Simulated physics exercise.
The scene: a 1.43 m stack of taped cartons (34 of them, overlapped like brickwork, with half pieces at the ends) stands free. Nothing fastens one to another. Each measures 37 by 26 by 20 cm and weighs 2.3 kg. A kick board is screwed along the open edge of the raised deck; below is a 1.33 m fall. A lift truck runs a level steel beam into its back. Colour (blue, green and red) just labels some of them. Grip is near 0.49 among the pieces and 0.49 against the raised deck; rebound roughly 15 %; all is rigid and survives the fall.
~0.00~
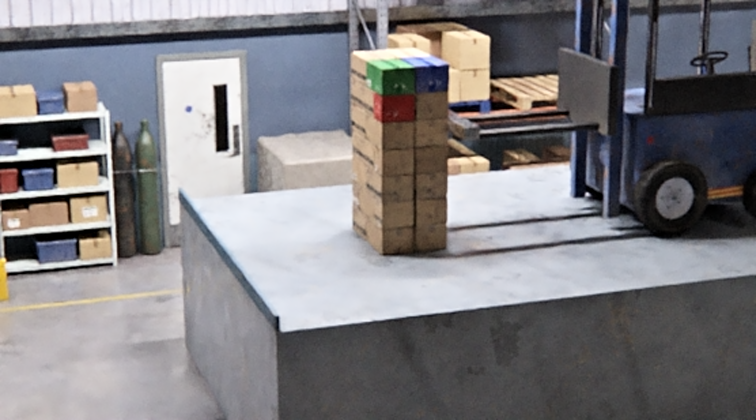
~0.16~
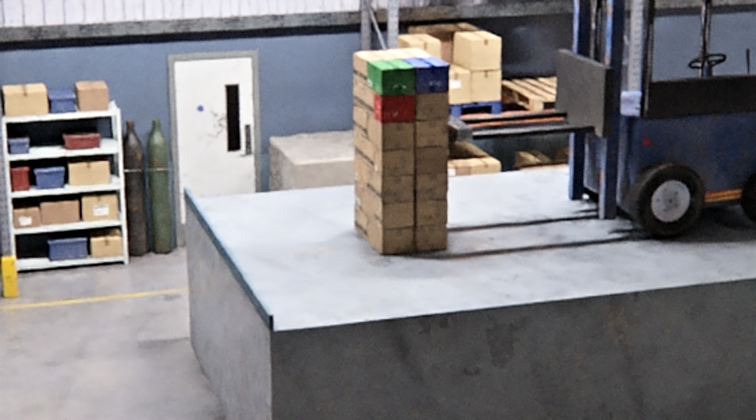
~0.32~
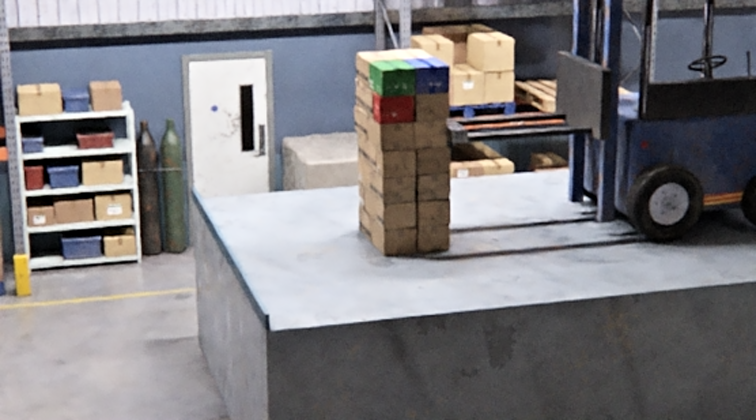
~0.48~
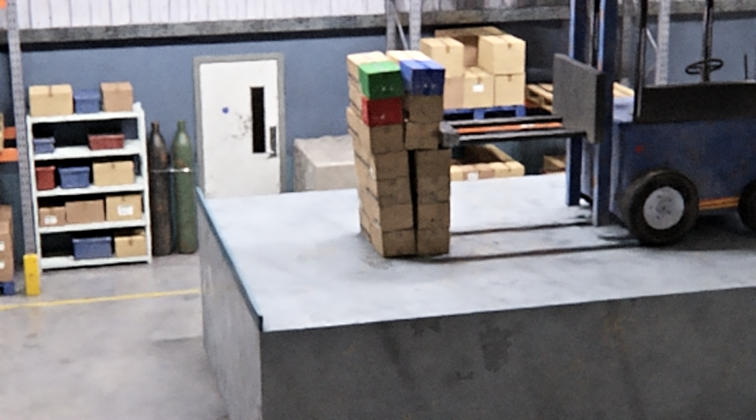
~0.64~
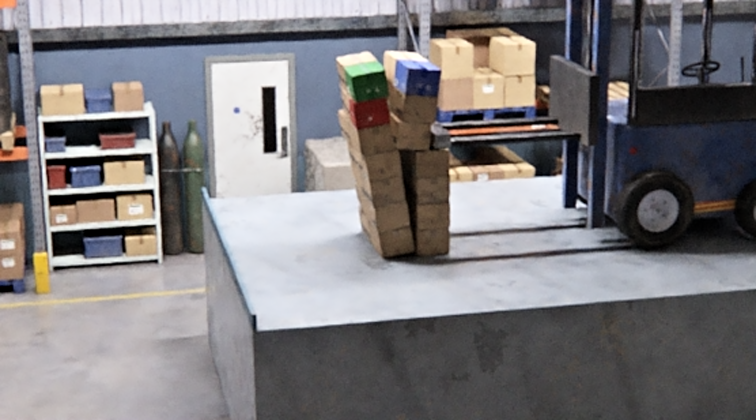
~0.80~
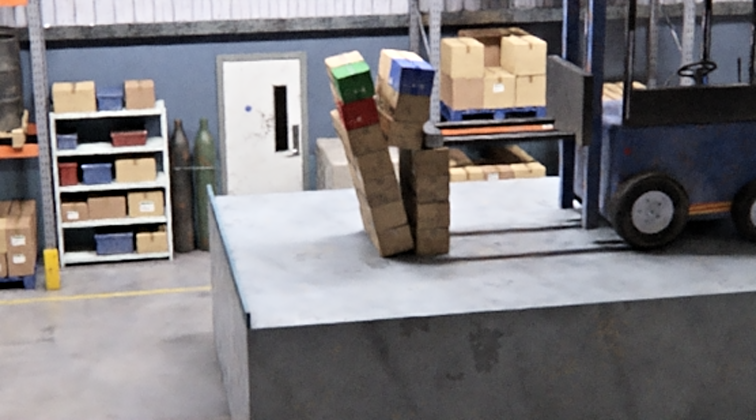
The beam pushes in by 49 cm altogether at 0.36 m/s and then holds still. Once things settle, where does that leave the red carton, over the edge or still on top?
The red carton goes over the edge.
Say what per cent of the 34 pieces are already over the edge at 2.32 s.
By then 15 per cent.
After 1.08 s, none of the 34 cartons over the edge, 32 disturbed; red carton leaning 22°; green carton leaning 22°.
After 1.38 s, none of the 34 cartons over the edge, 34 disturbed; red carton leaning 42°, 23 cm lower; green carton leaning 42°, 26 cm lower.
After 1.66 s, none of the 34 cartons over the edge, 34 disturbed; red carton on its side; green carton on its side.
After 2.32 s, 5 of the 34 cartons over the edge; red carton leaning 38°, 2.27 m lower; green carton upside down.
By the end (3.0 s), 6 of the 34 cartons over the edge; red carton leaning 53°, 2.30 m lower; blue carton on its side; green carton 2.55 m lower. As the last picture would show them, middles, blue carton near (69, 413).
